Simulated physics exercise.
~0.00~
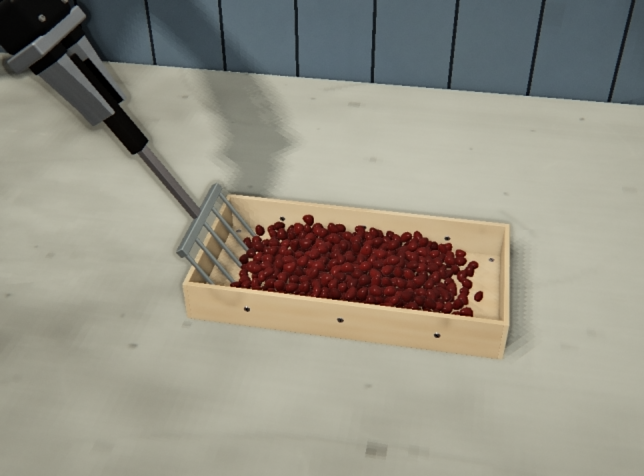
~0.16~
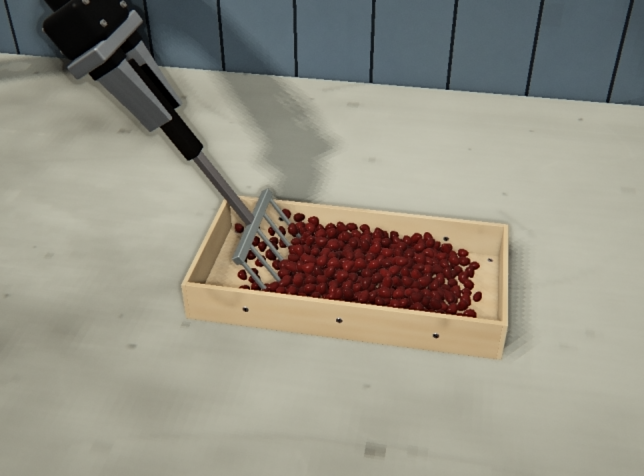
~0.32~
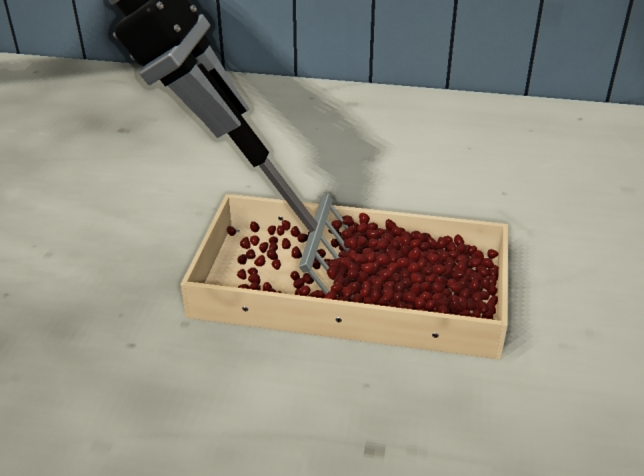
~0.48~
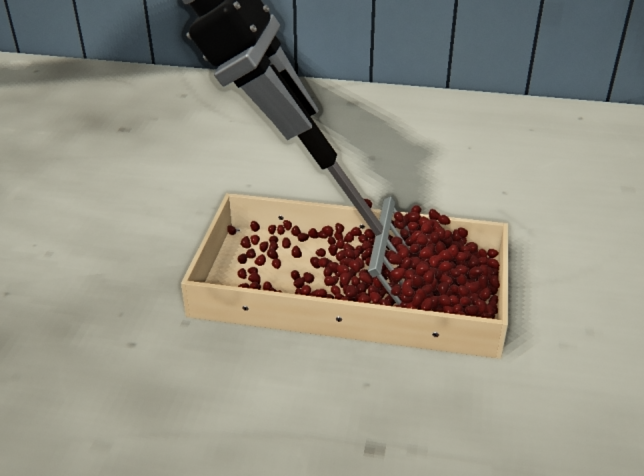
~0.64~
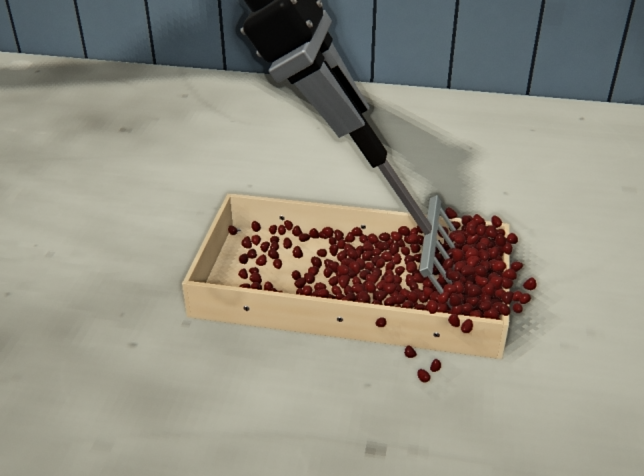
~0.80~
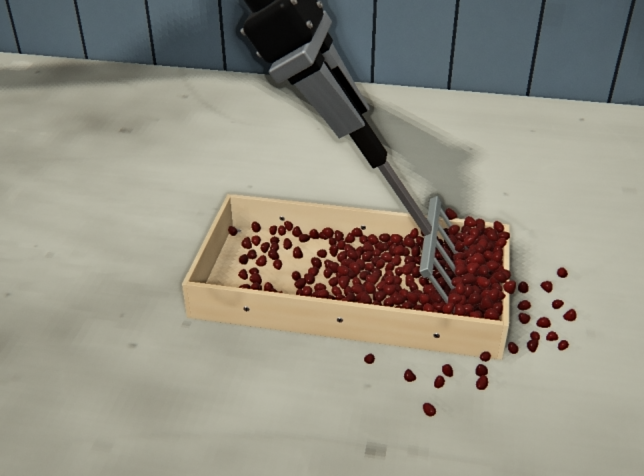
On a pale, smooth tabletop backed by blue-grey vertical panelling, seen from above at an angle, a long, shallow wooden tray holds a bed of dark red beans. A black and grey robot arm reaches in from the upper left, holding a grey rake at the tray's left end. The rake sweeps right through the beans, leaving a thin scattering behind and pushing up a growing heap. Near the right end the heap swells above the rim, and some beans spill over the end and front. The rake stops there, with most beans still inside and a small number scattered on the table.
